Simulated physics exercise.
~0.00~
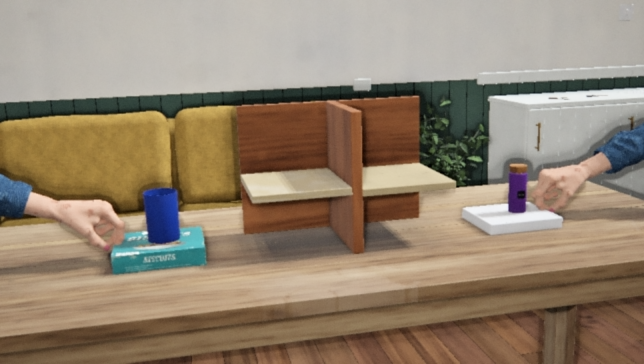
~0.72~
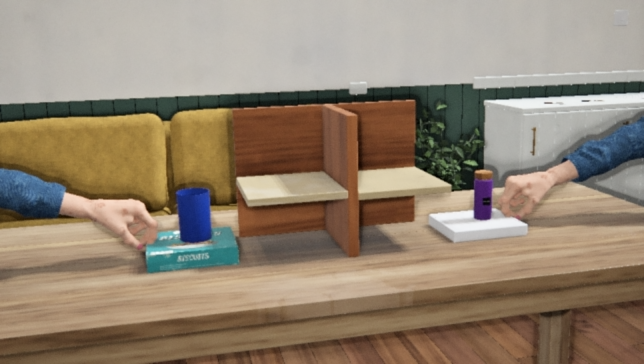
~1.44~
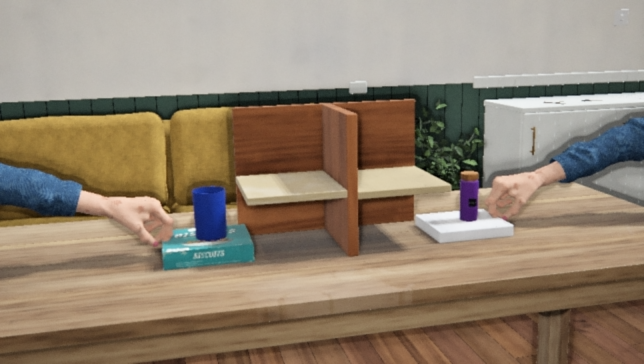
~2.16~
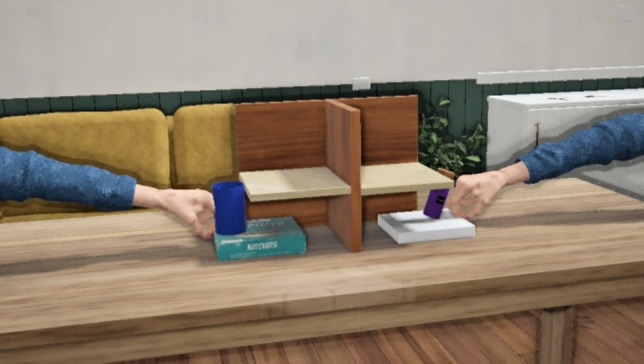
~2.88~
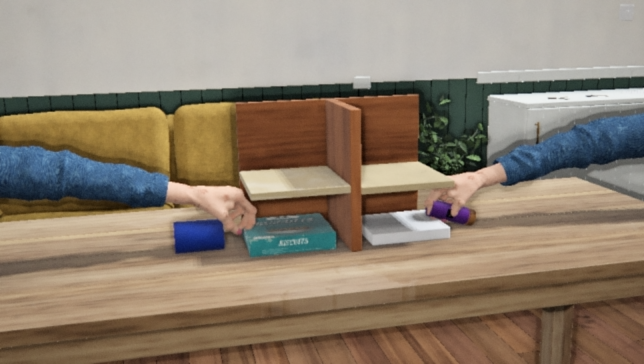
To begin with, two hands push flat bases along a wooden table toward a fixed wooden shelf, a turquoise packet carrying an upright blue beaker from the left and a white tray carrying an upright purple shaker from the right. Both loads ride steadily inward. As they reach the shelf, the shaker tilts against its board, while the beaker stays upright but slips back on the packet. The bases keep sliding in beneath the shelf. Finally, the beaker lies on its side on the table left of the packet, and the shaker lies toppled at the tray's right end, by the hand.
